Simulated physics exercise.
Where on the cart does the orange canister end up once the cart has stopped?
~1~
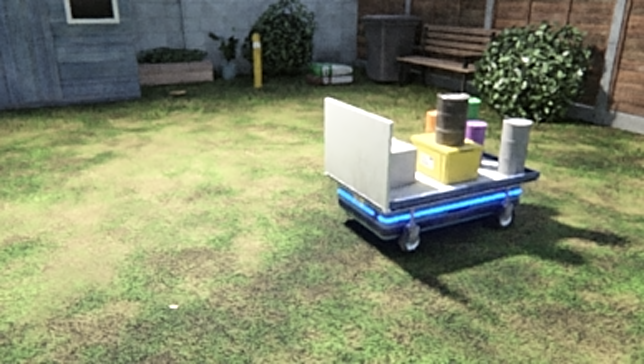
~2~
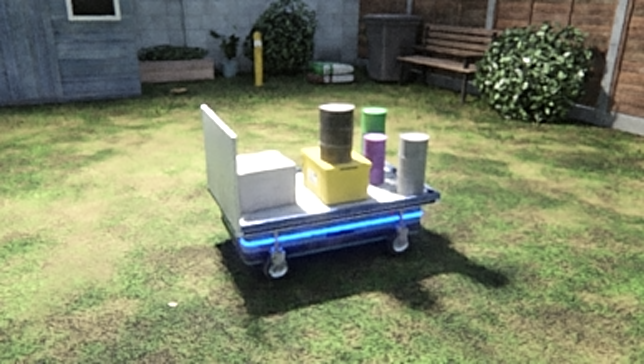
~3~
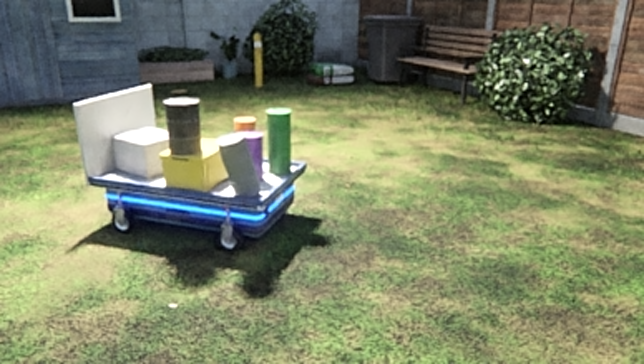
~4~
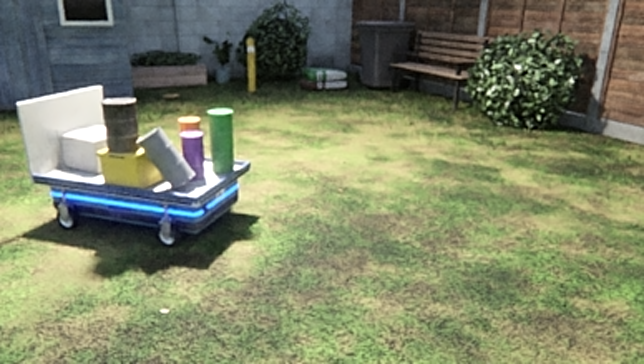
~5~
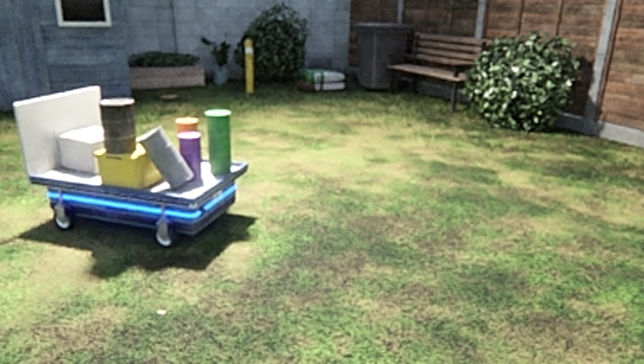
The orange canister ends up where it began on the cart, keeping its place behind the purple canister.
